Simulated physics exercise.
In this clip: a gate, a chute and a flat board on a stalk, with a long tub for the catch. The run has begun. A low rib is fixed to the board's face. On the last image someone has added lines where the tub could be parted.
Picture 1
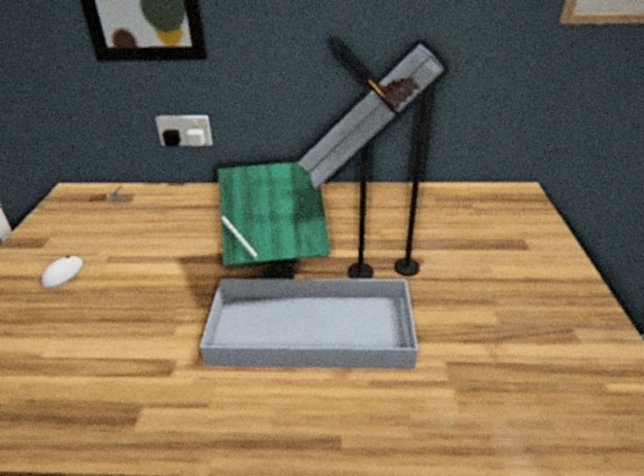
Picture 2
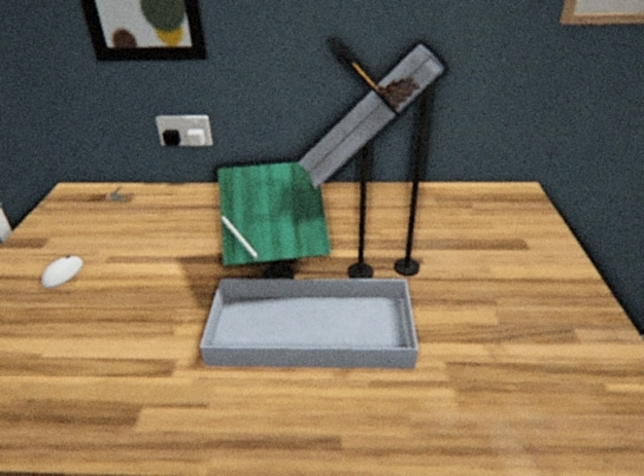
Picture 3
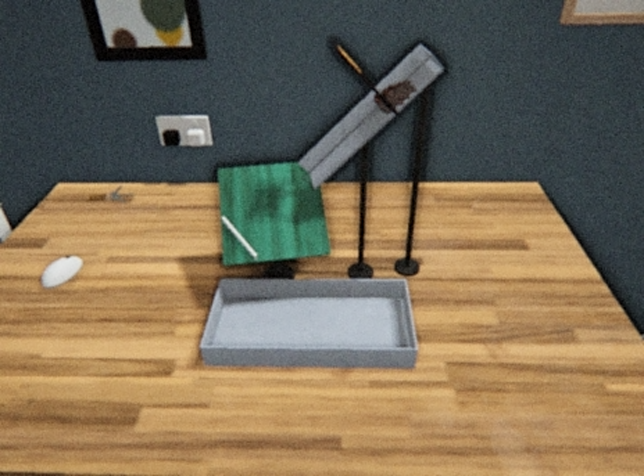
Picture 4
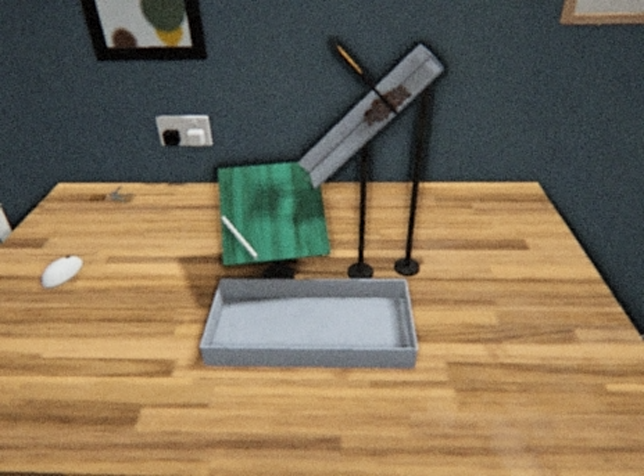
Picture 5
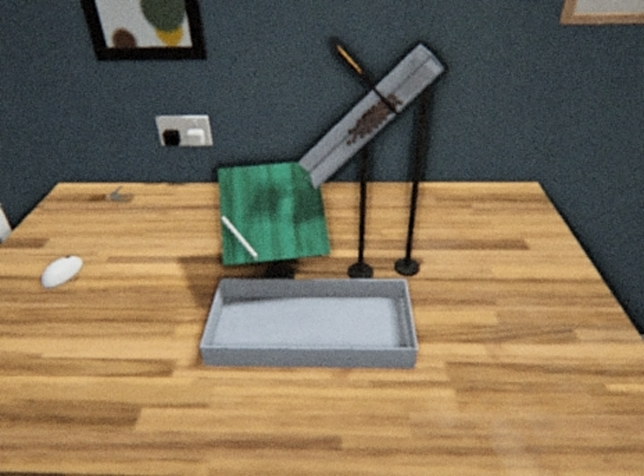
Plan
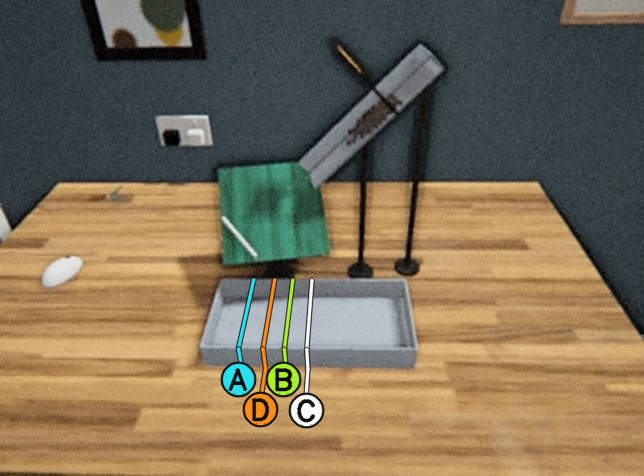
Brown chocolate drops begin sliding down and to the left along a sloping gray chute after a dark gate with an orange mark swings up, spreading out above a tilted green board and an empty gray tub.
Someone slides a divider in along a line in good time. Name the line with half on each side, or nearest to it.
The best line is D.
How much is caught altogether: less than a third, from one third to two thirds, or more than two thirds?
About that: More than two thirds.
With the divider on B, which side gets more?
More lands on the left.
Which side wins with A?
More lands on the right.
On the marked copy, line A crosses the front rim at (238, 347); line B crosses the front rim at (284, 348); line C crosses the front rim at (306, 348); line D crosses the front rim at (263, 347).
With A, of what is caught, a small part on the left of the divider, nearly all on the right.
With B, of what is caught, nearly all on the left of the divider, a small part on the right.
With C, of what is caught, all on the left of the divider, none on the right.
With D, of what is caught, about half on the left of the divider, about half on the right.
